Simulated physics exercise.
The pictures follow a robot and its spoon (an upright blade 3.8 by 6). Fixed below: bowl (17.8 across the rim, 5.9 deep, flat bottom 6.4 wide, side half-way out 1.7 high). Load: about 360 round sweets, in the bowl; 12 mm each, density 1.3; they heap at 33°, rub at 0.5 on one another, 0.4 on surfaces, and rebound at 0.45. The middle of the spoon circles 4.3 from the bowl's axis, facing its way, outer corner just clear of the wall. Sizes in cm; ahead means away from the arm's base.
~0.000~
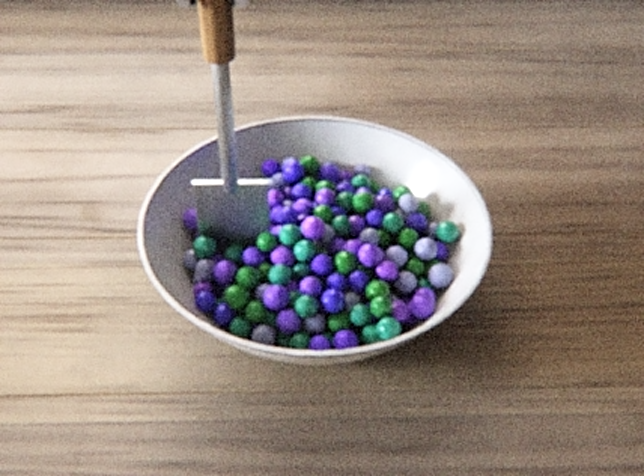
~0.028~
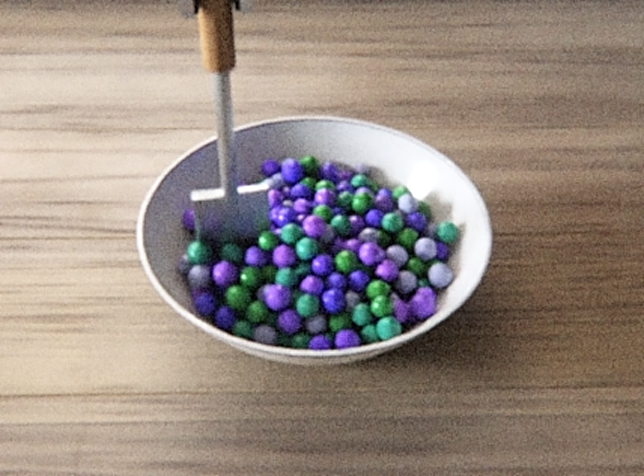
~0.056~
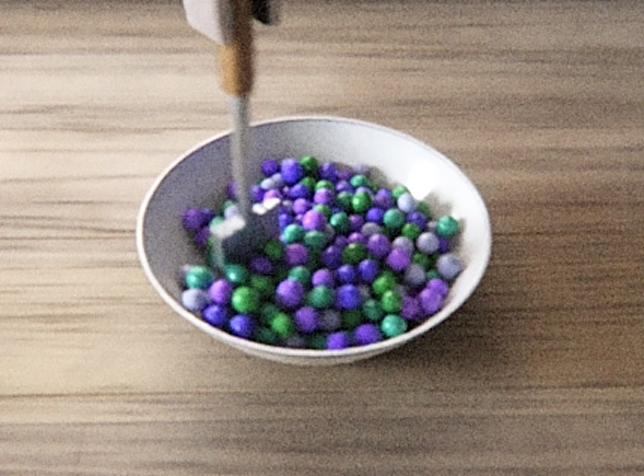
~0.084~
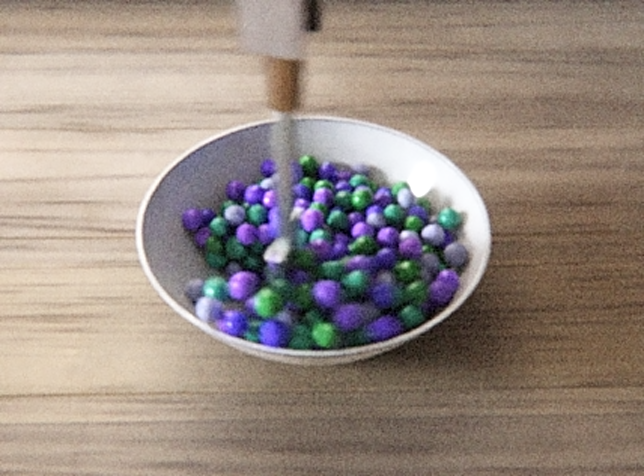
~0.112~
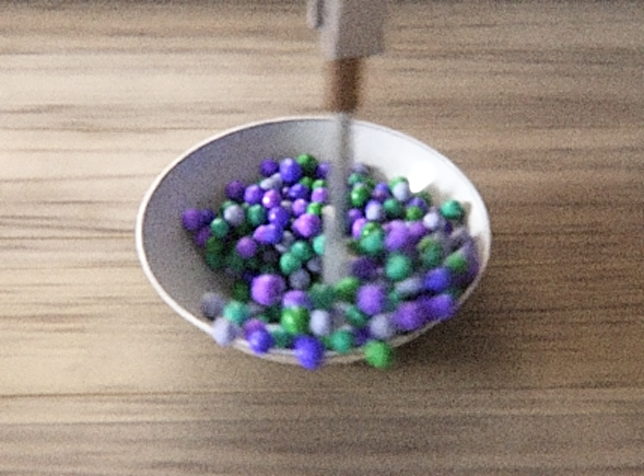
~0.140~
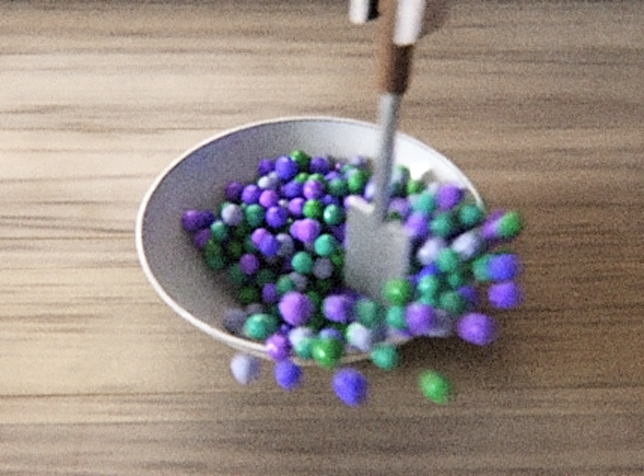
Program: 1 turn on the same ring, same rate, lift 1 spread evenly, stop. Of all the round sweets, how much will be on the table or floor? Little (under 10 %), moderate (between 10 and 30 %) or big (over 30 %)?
A big share, over 30 %, ends on the table or floor.
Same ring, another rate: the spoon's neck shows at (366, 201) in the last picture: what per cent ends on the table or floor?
About 40 per cent.
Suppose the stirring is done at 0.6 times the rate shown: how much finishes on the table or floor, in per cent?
Some 25 per cent.
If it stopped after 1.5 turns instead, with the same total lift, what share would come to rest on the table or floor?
It would be near 55 per cent.
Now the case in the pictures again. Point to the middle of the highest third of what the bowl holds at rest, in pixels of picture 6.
Around (278, 289).
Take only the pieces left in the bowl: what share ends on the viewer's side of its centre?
About 55 per cent.
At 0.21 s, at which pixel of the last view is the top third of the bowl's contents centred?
Near (374, 154).
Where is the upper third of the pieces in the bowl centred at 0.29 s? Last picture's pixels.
At about (251, 171).
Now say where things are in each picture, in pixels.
The first frame shows spoon neck at (228, 158), 0° round; upper third of the load around (318, 235), from x 195 to 450, top at y 165; 363 in the bowl.
The second frame shows spoon neck at (229, 167), 11° round; upper third of the load around (317, 239), from x 190 to 445, top at y 165.
The third frame shows spoon neck at (246, 192), 40° round; upper third of the load around (322, 258), from x 190 to 450, top at y 165.
The fourth frame shows spoon neck at (287, 209), 71° round; upper third of the load around (340, 270), from x 195 to 455, top at y 165.
The fifth frame shows spoon neck at (339, 209), 103° round; upper third of the load around (377, 264), from x 190 to 470, top at y 165; 356 in the bowl, 7 in flight or on the tool.
The sixth frame shows spoon neck at (383, 191), 134° round; upper third of the load around (415, 236), from x 190 to 510, top at y 160; 342 in the bowl, 21 in flight or on the tool.
By 0.21 s, 215° round, highest piece 13 above the table; 288 in the bowl, 5 on the table or floor, 70 in flight or on the tool.
By 0.29 s, 297° round, highest piece 12 above the table; 232 in the bowl, 29 on the table or floor, 102 in flight or on the tool.
By 0.52 s, 0° round, highest piece 5 above the table; 195 in the bowl, 167 on the table or floor, 1 in flight or on the tool.
By 1.22 s, 0° round, highest piece 5 above the table; 195 in the bowl, 168 on the table or floor.
Final count, 195 in the bowl, 168 on the table or floor. That is 46 % on the table or floor.
